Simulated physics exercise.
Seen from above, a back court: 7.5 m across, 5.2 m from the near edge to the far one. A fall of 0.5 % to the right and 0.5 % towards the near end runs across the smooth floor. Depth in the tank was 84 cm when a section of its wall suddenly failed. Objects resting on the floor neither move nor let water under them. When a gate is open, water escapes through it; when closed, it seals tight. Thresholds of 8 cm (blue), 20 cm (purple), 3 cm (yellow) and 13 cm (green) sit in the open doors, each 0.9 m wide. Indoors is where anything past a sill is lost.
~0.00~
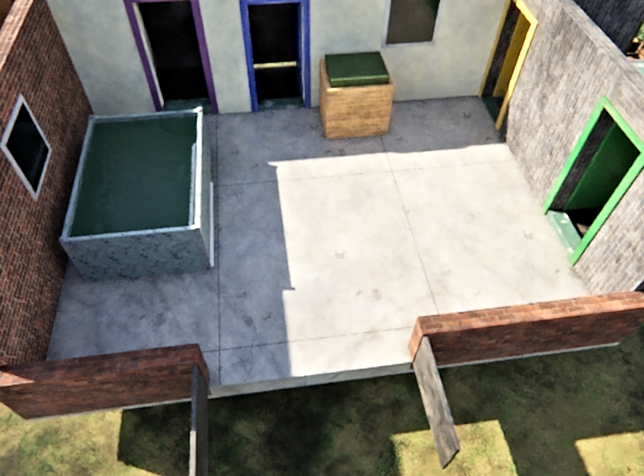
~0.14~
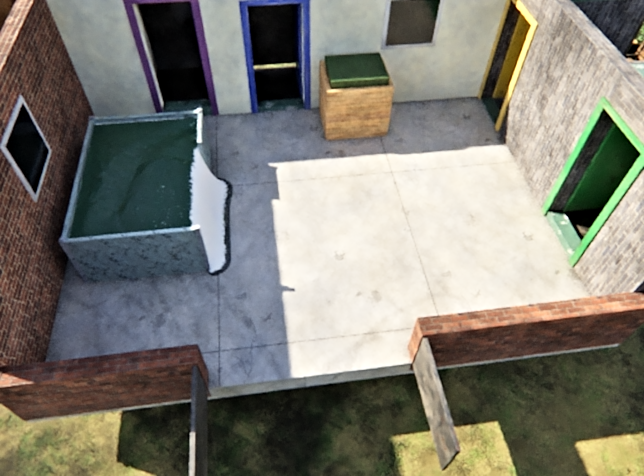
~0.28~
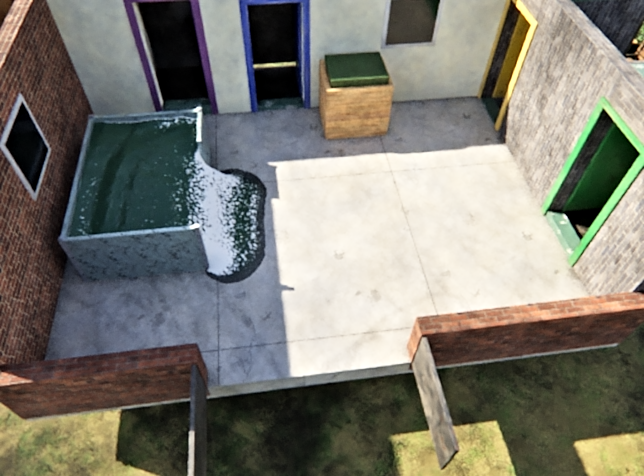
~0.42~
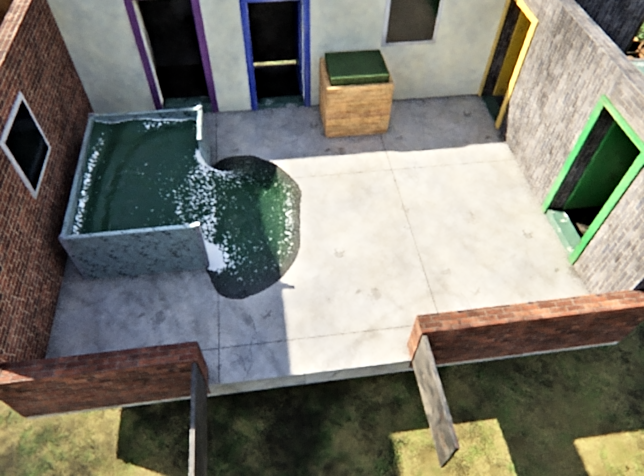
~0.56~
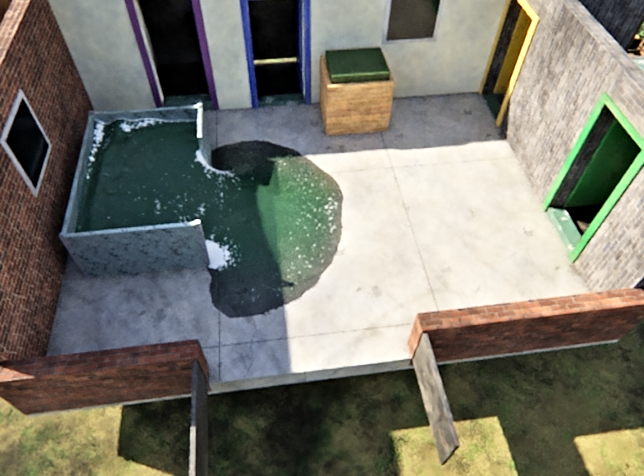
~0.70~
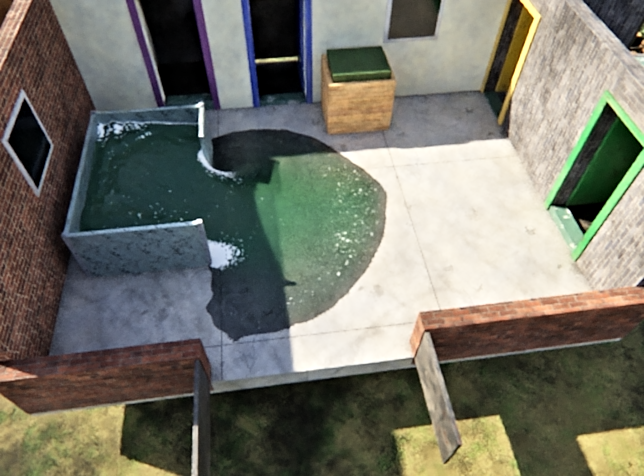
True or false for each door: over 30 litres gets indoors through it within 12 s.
Blue door - false, purple door - false, yellow door - true, green door - true.
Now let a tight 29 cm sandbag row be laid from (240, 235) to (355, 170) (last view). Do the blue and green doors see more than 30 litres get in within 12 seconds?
Checking the limit, blue is too much, green is too much.
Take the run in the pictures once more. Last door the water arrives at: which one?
I'd say the purple one.
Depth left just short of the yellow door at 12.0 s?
I'd put it near 7.5 cm.
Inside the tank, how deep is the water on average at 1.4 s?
Some 43 cm on average.
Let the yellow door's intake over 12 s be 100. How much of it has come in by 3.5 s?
25 percent or so by then.
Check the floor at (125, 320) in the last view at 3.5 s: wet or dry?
Looks like it's not yet wet.
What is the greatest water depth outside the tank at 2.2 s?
Roughly 64 cm.
After 1.4 s water covers 60 % of the floor and is deepest (38 cm) near (219, 241); blue door 4 cm at the sill, 0 L in, purple door not reached, yellow door not reached, green door 6 cm at the sill, 0 L in.
After 2.2 s water covers 70 % of the floor and is deepest (64 cm) near (596, 305); blue door 6 cm at the sill, 0 L in, purple door not reached, yellow door 13 cm at the sill, 7 L in, green door 31 cm at the sill, 60 L in.
After 3.5 s water covers 75 % of the floor and is deepest (32 cm) near (528, 325); blue door 2 cm at the sill, 1 L in, purple door not reached, yellow door 17 cm at the sill, 108 L in, green door 28 cm at the sill, 170 L in.
After 7.0 s water covers 75 % of the floor and is deepest (16 cm) near (485, 137); blue door 2 cm at the sill, 1 L in, purple door 2 cm at the sill, 0 L in, yellow door 15 cm at the sill, 331 L in, green door 12 cm at the sill, 229 L in.
After 12.0 s water covers 90 % of the floor and is deepest (10 cm) near (547, 236); blue door 6 cm at the sill, 1 L in, purple door 4 cm at the sill, 0 L in, yellow door 8 cm at the sill, 457 L in, green door 9 cm at the sill, 230 L in.
